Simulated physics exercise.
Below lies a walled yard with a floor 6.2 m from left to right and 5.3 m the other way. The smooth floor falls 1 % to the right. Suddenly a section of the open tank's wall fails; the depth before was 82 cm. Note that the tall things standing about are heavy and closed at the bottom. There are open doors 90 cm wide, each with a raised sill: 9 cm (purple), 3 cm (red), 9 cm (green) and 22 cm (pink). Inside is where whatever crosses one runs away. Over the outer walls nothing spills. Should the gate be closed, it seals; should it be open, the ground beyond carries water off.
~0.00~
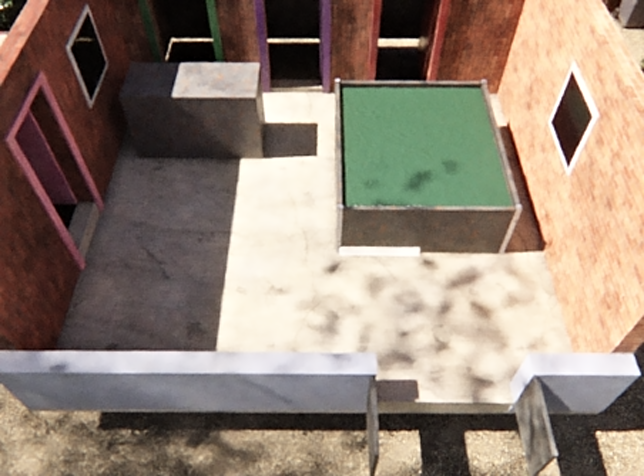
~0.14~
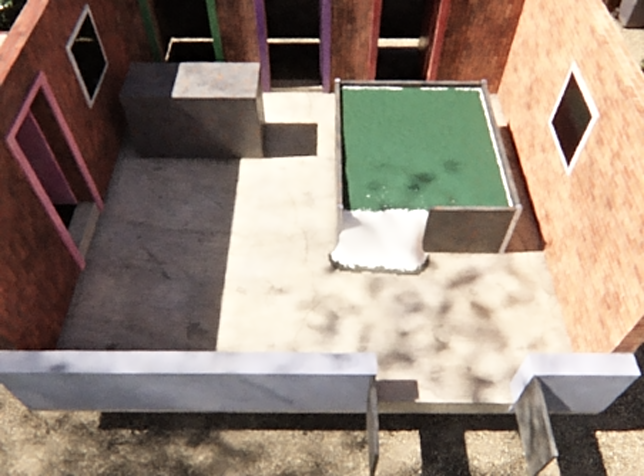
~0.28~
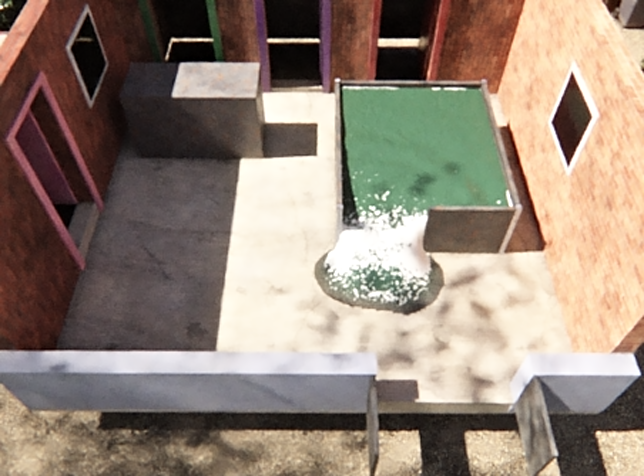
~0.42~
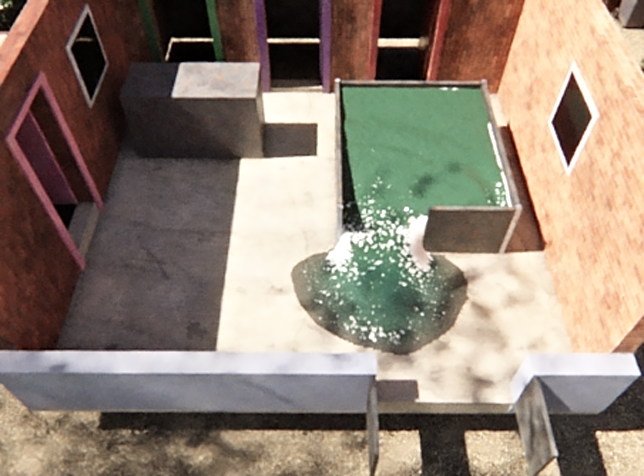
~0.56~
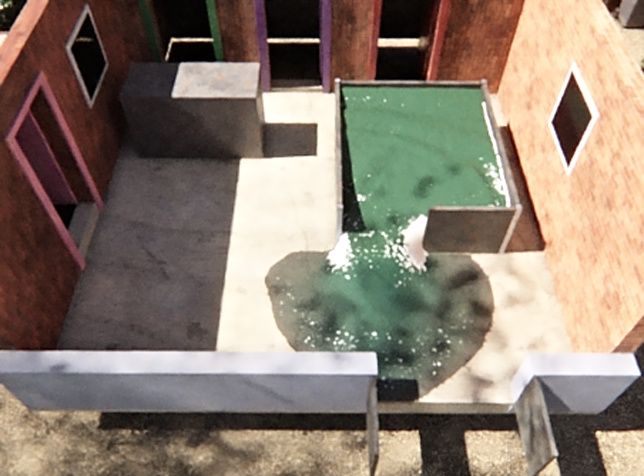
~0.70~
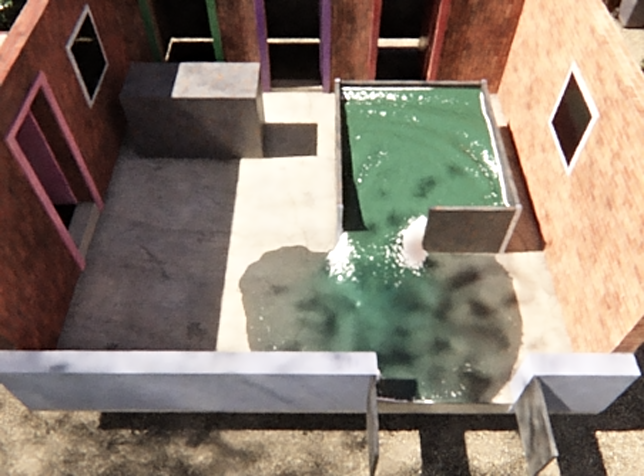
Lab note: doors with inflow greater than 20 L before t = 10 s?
In order: Purple door: Not over; red door: Not over; green door: Not over; pink door: Not over.
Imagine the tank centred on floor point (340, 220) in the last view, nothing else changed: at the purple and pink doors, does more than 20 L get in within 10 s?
Well, purple ends up inside the mark and pink ends up inside the mark.
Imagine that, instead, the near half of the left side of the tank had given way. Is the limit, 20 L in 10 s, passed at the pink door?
Against that limit: Pink past it.
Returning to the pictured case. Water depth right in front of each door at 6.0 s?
Centimetres: Purple 2 / red 0 / green 7 / pink 10.
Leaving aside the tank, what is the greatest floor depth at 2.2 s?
Depth: Approx. 44 cm.
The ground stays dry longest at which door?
Red.
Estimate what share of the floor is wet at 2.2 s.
Wet share: About 35 %.
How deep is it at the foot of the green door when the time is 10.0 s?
Some 5.0 cm.
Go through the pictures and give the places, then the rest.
Still water, 82 cm deep, in the open tank at (418, 143), in the first picture.
The front is at (333, 255), 0.7 m from the gap at (382, 234); 0.3 m2 of floor is under water; 82 cm left at the back of the open tank, in the second picture.
Water pours out at (381, 237) and has run 1.0 m, to (422, 302); typically 13 cm deep outside, 82 cm at the open tank's back, in the third picture.
The front is at (413, 344), 1.5 m from the gap at (381, 239); 2.3 m2 of floor is under water; 82 cm left at the back of the open tank, in the fourth picture.
Water pours out at (381, 239) and has run 2.1 m, to a hidden place; typically 6 cm deep outside, 82 cm at the open tank's back, in the fifth picture.
The front is at a hidden place, 2.4 m from the gap at (381, 238); 5.6 m2 of floor is under water; 77 cm left at the back of the open tank, in the sixth picture.
After 1.4 s water covers 25 % of the floor and is deepest (49 cm) near (368, 256); purple door not reached, red door not reached, green door not reached, pink door not reached.
After 2.2 s water covers 35 % of the floor and is deepest (44 cm) near (48, 378); purple door not reached, red door not reached, green door not reached, pink door not reached.
After 3.5 s water covers 55 % of the floor and is deepest (30 cm) near (48, 378); purple door not reached, red door not reached, green door not reached, pink door 15 cm at the sill, 0 L in.
After 6.0 s water covers 85 % of the floor and is deepest (18 cm) near (48, 378); purple door 2 cm at the sill, 0 L in, red door not reached, green door 7 cm at the sill, 0 L in, pink door 10 cm at the sill, 0 L in.
After 10.0 s water covers 95 % of the floor and is deepest (14 cm) near (328, 178); purple door 10 cm at the sill, 2 L in, red door 4 cm at the sill, 4 L in, green door 5 cm at the sill, 1 L in, pink door 6 cm at the sill, 0 L in.
